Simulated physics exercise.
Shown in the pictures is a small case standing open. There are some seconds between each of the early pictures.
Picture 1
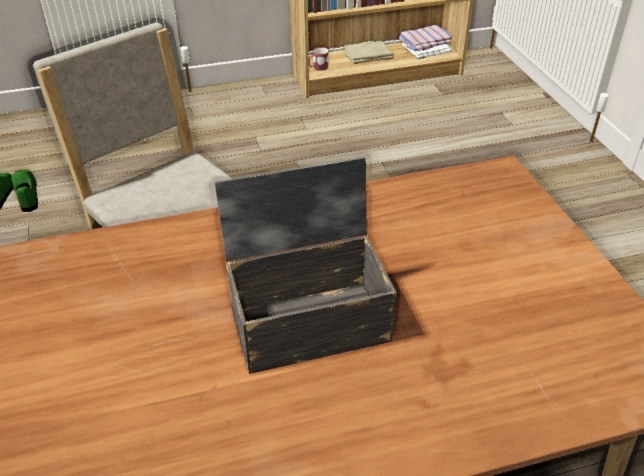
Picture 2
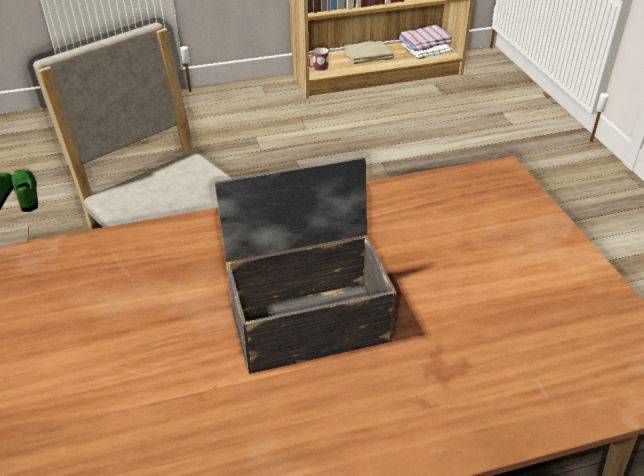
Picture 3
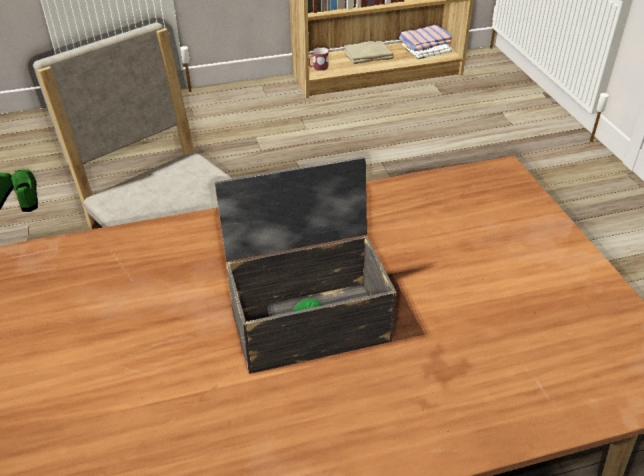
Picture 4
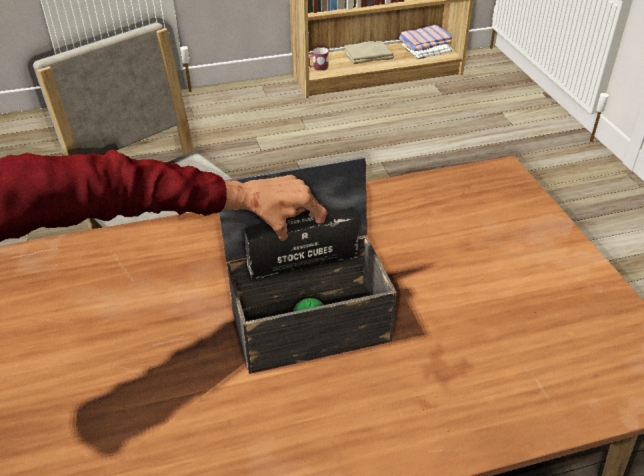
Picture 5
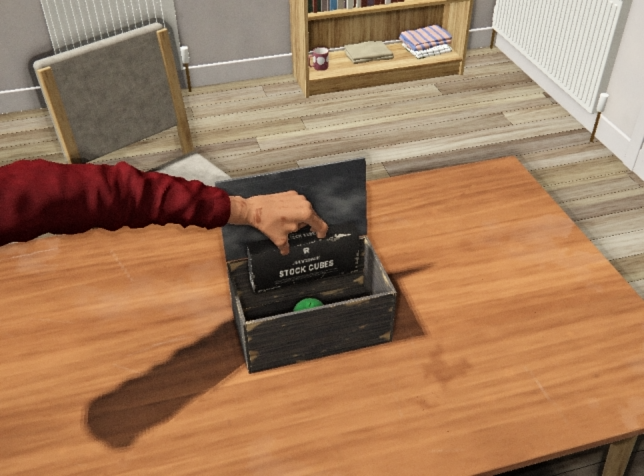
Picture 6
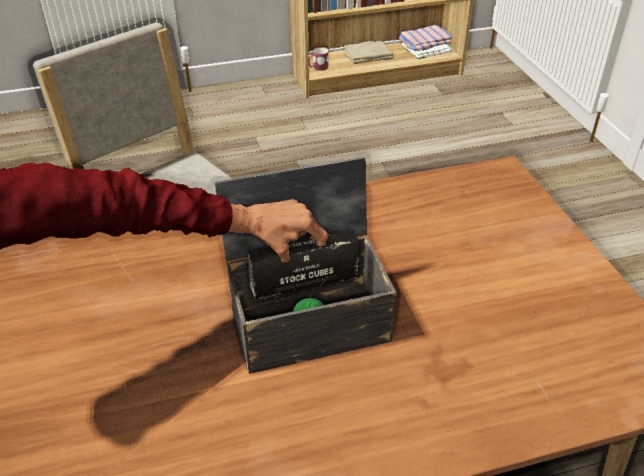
On a wooden table in a room with a chair and bookshelf, a small dark case stands open and empty, then a green item appears inside; a red-sleeved arm reaches from the left, lowering a black packet into it.
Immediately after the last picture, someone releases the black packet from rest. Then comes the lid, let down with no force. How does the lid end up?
The lid ends up closed flat.
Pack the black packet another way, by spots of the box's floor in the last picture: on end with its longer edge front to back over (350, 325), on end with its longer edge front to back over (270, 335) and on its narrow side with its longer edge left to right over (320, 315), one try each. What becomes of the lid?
With the first placement it remains raised; with the second it remains raised; with the third it settles down.
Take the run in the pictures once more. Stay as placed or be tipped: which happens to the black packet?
By the end it has kept its angle.
Then, 0.40 s after the last picture, black packet slid a little near (302, 286).
Then, 1.40 s after the last picture, lid 72° above the rim; black packet slid a little near (303, 287).
Then, 1.80 s after the last picture, lid 39° above the rim; black packet slid a little near (303, 287).
Then, 2.10 s after the last picture, lid 7° above the rim; black packet slid a little near (303, 287).
At rest, lid shut; moved from the start, black packet; green apple in place. Seen from the same camera at the end, black packet near (303, 287).
